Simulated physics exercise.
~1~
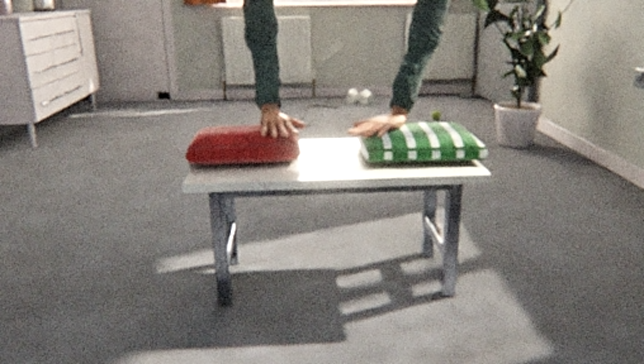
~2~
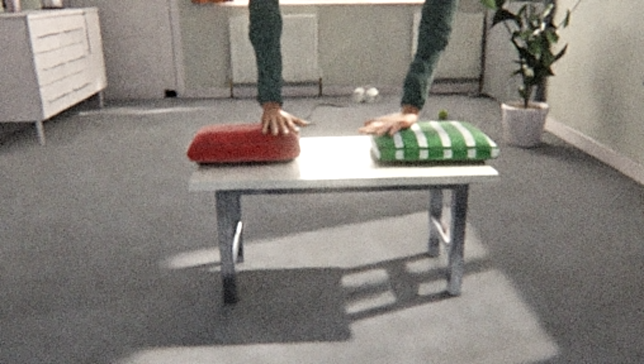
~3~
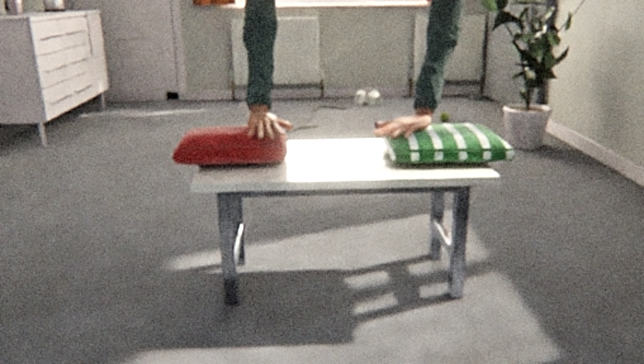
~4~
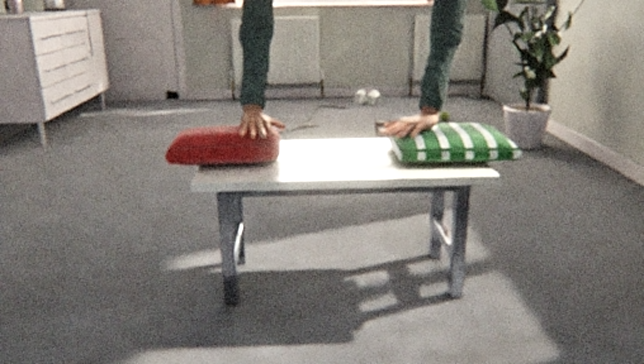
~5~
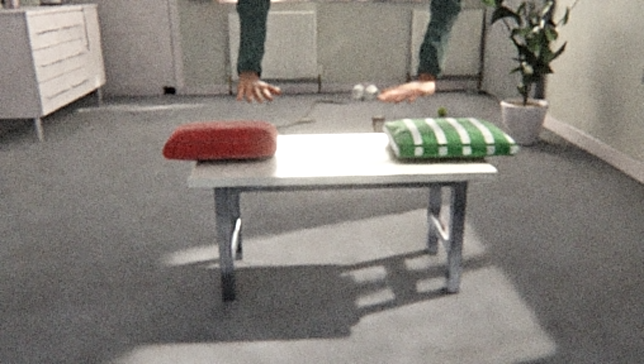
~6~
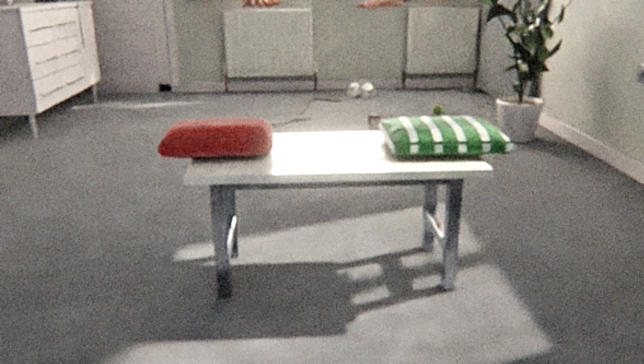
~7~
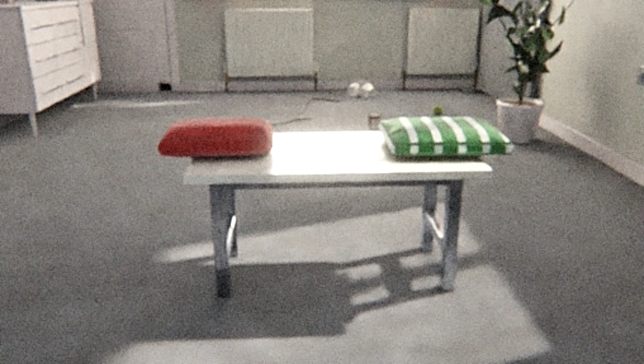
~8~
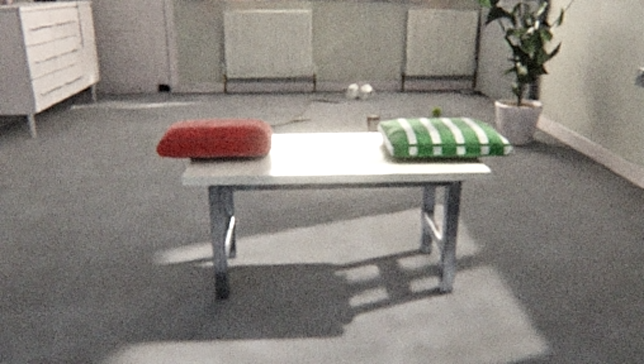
The video shows a red soft bag and a green and white cushion on a low white table as two hands slide them apart, the bag left and the cushion right. The hands then lift away out of view, and both stay resting on the tabletop.
